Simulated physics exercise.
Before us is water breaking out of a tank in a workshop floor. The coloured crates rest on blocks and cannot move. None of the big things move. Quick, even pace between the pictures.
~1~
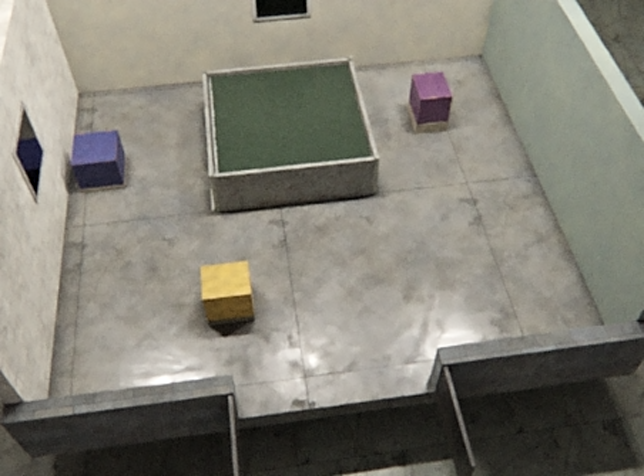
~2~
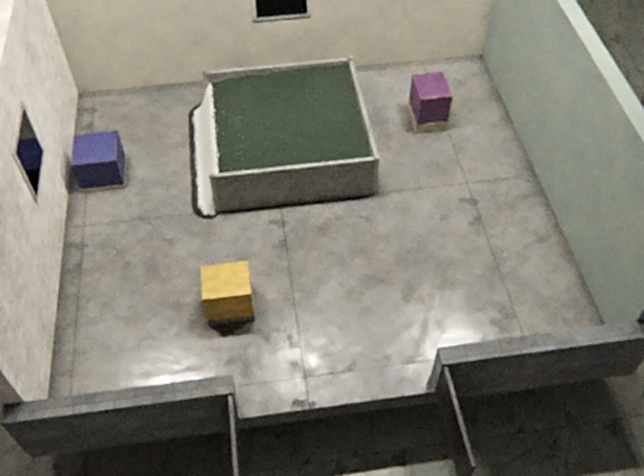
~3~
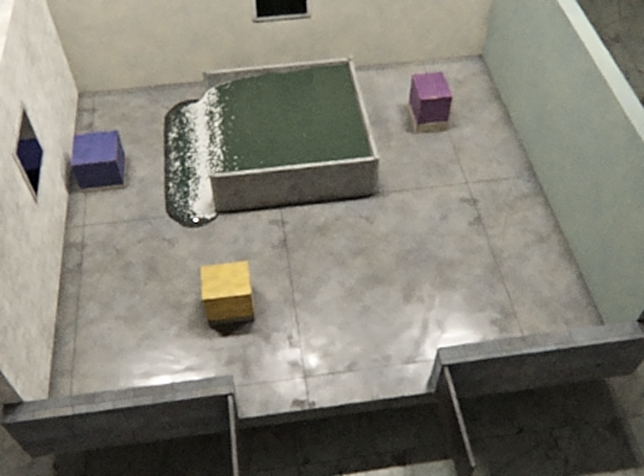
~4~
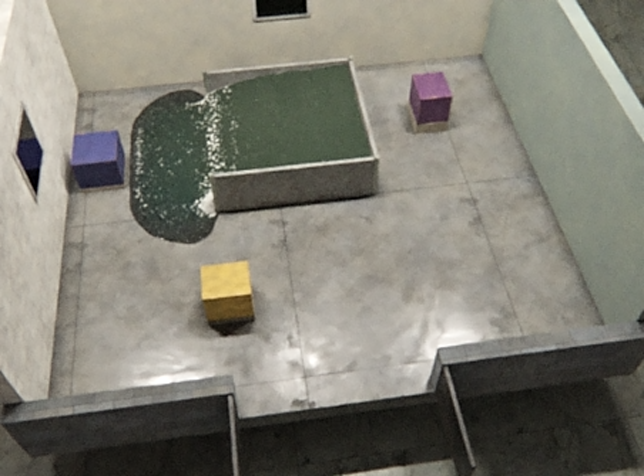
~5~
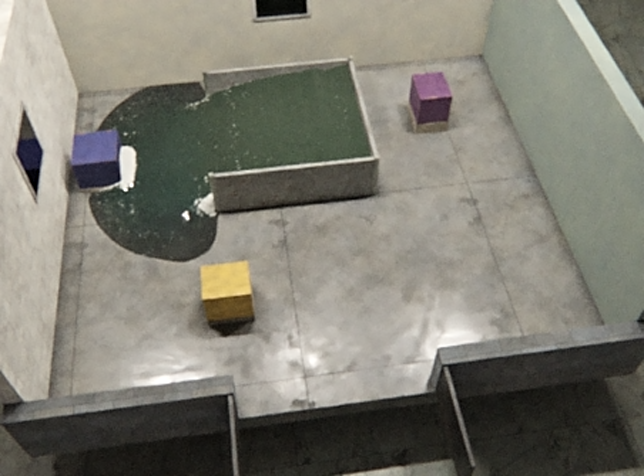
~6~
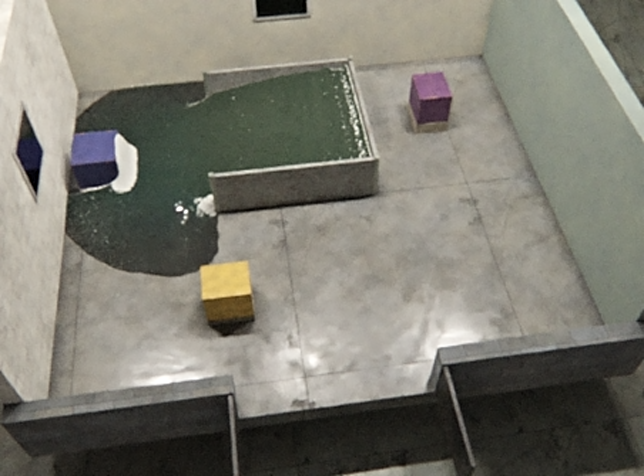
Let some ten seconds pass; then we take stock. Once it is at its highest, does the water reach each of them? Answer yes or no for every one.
Blue crate: Yes, it gets wet; yellow crate: Yes, it gets wet; purple crate: No, it stays dry.
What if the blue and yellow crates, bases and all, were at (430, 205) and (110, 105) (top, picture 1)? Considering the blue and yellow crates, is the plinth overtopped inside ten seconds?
So the blue crate gets reached and the yellow crate gets reached.
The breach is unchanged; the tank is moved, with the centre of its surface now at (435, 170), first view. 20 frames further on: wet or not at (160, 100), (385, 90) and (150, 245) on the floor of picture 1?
As listed: Covered, clear, under water.
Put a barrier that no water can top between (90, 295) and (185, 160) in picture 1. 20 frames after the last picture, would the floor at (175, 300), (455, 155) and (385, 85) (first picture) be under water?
One by one: Soaked, spared, spared.
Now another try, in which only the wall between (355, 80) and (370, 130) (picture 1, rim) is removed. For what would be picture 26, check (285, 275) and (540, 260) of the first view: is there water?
Waterless, submerged.
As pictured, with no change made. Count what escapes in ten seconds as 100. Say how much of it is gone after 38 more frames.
Around 45 percent.
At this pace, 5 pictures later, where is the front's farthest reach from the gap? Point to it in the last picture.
Close to (56, 327), I think.
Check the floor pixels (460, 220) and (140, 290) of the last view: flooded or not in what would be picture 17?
In order: Waterless and submerged.
A moment on, water covers 25 % of the floor; the blue crate water round its plinth, the yellow crate water round its plinth, the purple crate not reached.
Next, water covers 30 % of the floor; the blue crate water round its plinth, the yellow crate water round its plinth, the purple crate not reached.
Then, water covers 45 % of the floor; the blue crate water round its plinth, the yellow crate water round its plinth, the purple crate not reached.
Later, water covers 90 % of the floor; the blue crate water round its plinth, the yellow crate water round its plinth, the purple crate water round its plinth.
In the end, water covers 100 % of the floor; the blue crate was topped, the yellow crate was topped, the purple crate stayed above the water.
